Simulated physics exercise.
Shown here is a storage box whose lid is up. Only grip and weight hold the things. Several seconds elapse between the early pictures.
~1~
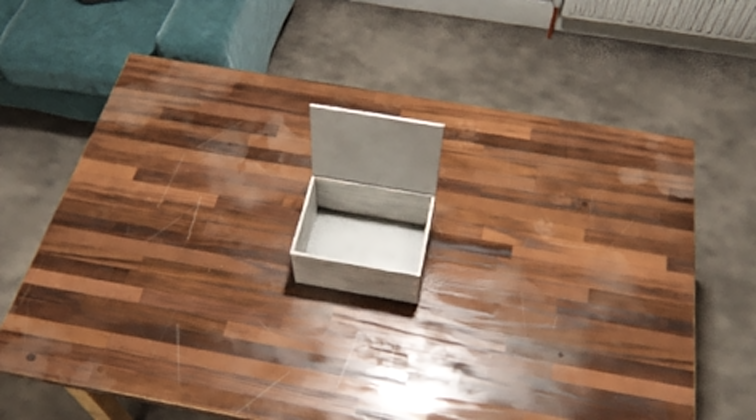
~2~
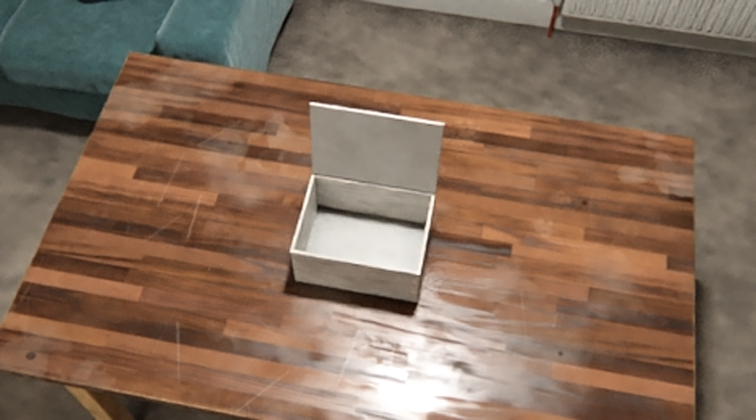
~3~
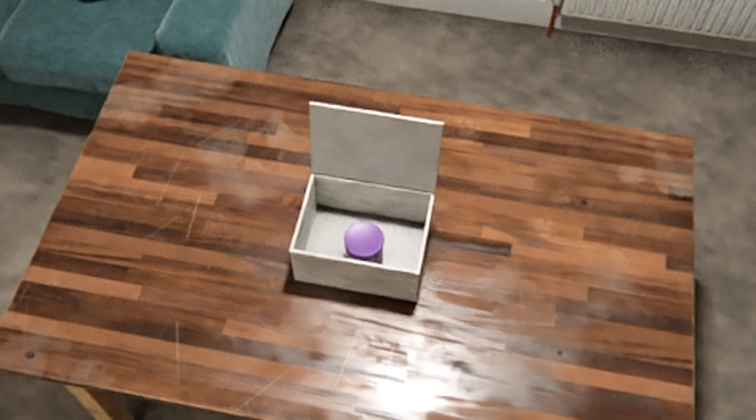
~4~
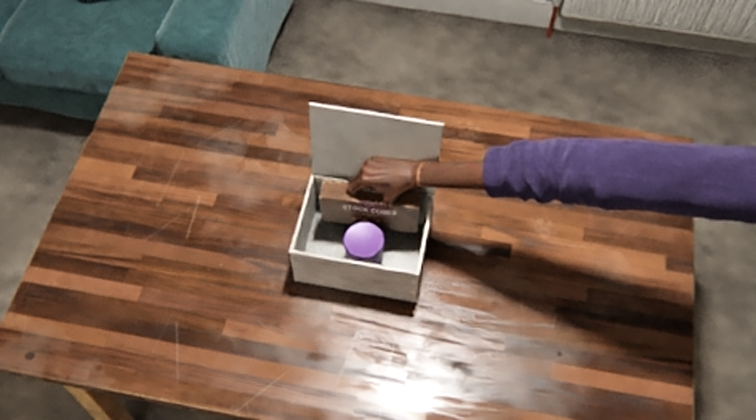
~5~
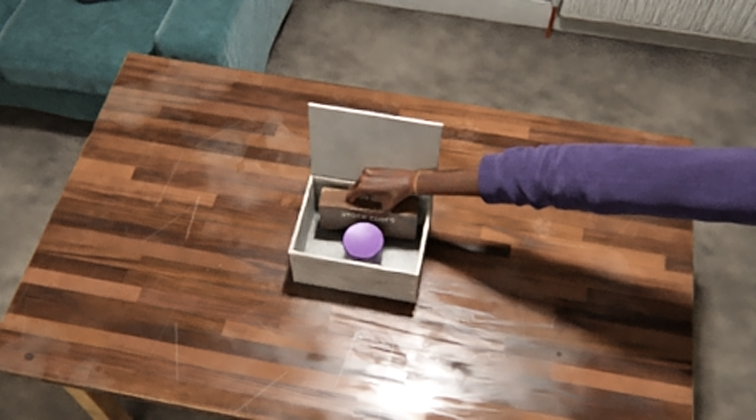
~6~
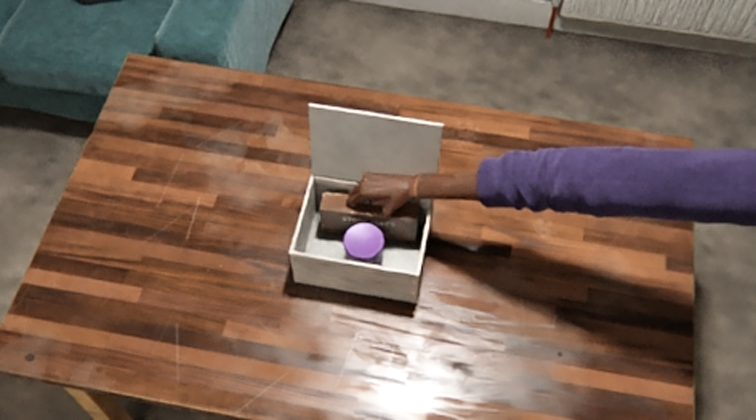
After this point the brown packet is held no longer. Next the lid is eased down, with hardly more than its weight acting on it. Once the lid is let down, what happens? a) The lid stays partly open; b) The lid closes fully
The lid closes fully (b).
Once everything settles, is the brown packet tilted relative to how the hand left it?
By the end it has kept its angle.
Then, 1.20 s later than the last frame, lid starting down.
Then, 1.60 s later than the last frame, lid 57° above the rim.
Then, 1.80 s later than the last frame, lid 36° above the rim.
Then, 2.00 s later than the last frame, lid 12° above the rim.
When it is over, lid shut; both as before. End places, in pixels of the last picture, brown packet near (370, 218).
